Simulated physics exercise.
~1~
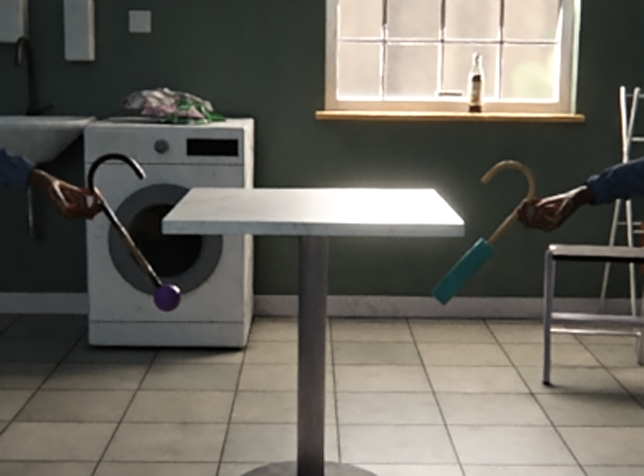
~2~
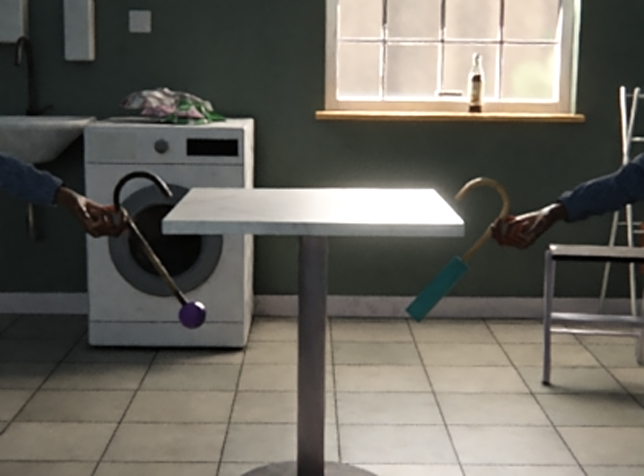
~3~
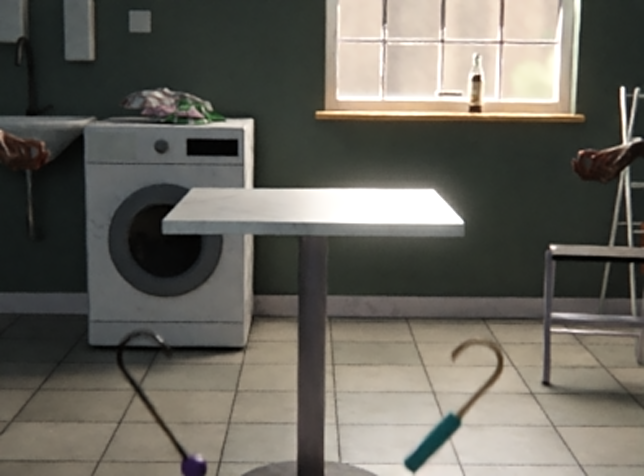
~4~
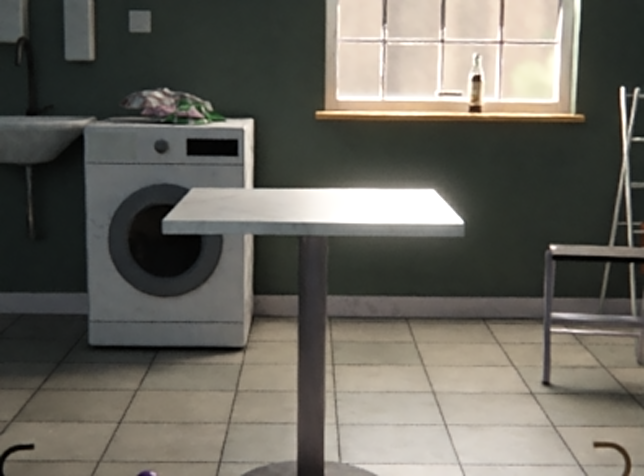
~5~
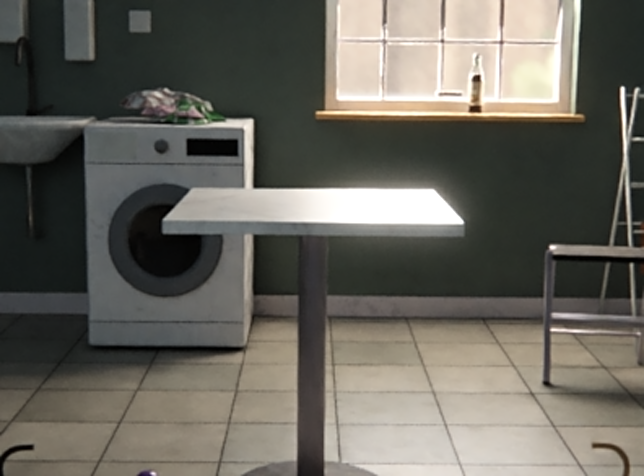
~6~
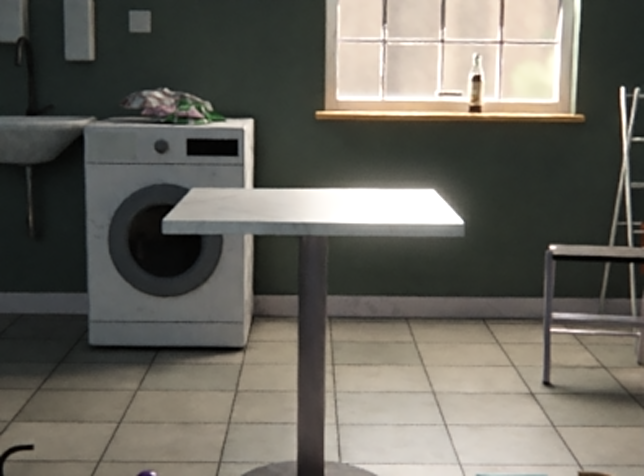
In this clip, two hands bring a dark hooked ladle with a purple end and a turquoise umbrella with a curved handle towards opposite sides of a white table, then let go. Both drop to the tiled floor, and the umbrella shifts slightly left as the ladle lies still.
